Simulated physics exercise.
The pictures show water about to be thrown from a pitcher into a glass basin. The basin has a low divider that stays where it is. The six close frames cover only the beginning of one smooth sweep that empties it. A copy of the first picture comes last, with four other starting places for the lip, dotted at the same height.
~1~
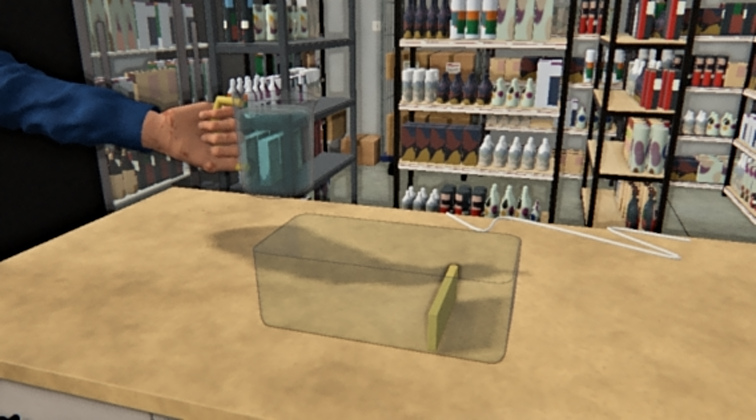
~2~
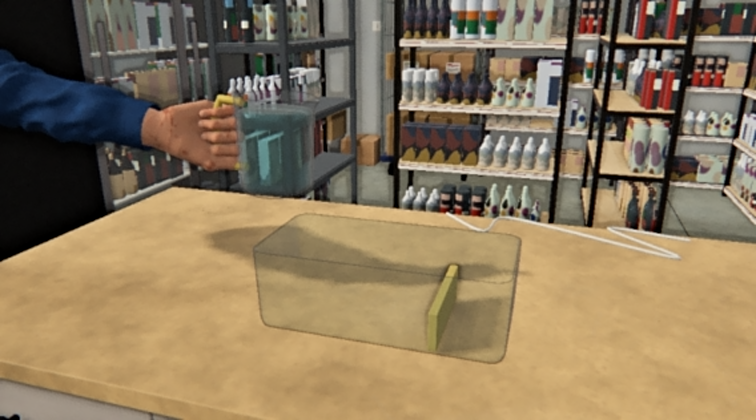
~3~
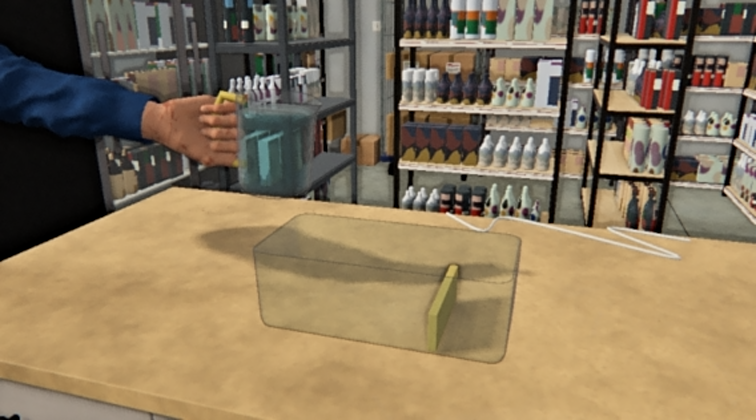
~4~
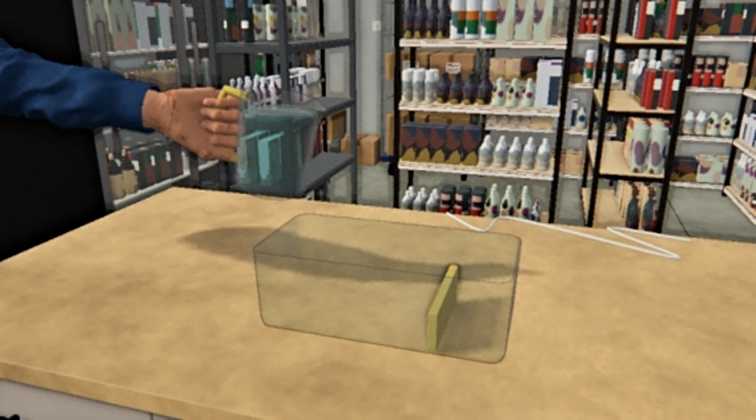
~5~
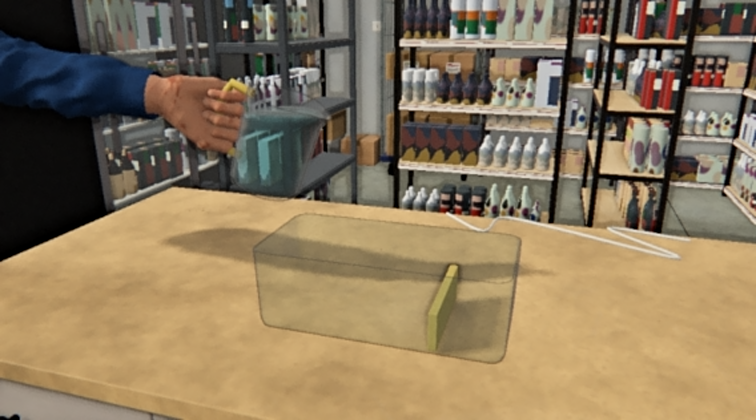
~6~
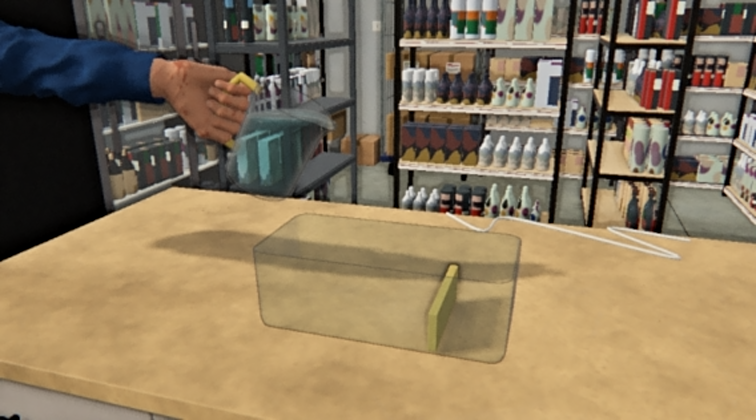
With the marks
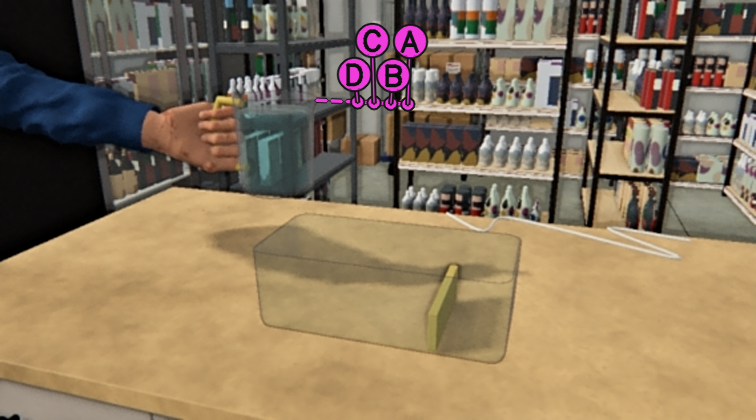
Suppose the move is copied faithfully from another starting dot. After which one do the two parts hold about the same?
Take B.
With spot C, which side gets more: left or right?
More ends on the left.
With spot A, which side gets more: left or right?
More ends on the right.
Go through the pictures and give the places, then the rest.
Upright, lip at (317, 100); basin from (263, 321) to (505, 361); top of the wall at (445, 287); nothing has left yet.
Upright, lip at (317, 101); nothing has left yet.
Tipped about 5°, lip at (320, 104); nothing has left yet.
Tipped about 11°, lip at (324, 110); nothing has left yet.
Tipped about 19°, lip at (329, 118); nothing has left yet.
Tipped about 29°, lip at (333, 129); water is over the lip, down to (333, 129).
On the marked copy, A at (407, 104); B at (390, 103); C at (374, 102); D at (357, 102).
For spot A, about 26 % ends left of the wall and 71 % right of it; 4 % is lost outside.
For spot B, about 51 % ends left of the wall and 48 % right of it.
For spot C, about 84 % ends left of the wall and 13 % right of it.
For spot D, about 94 % ends left of the wall and 3 % right of it; 3 % is lost outside.
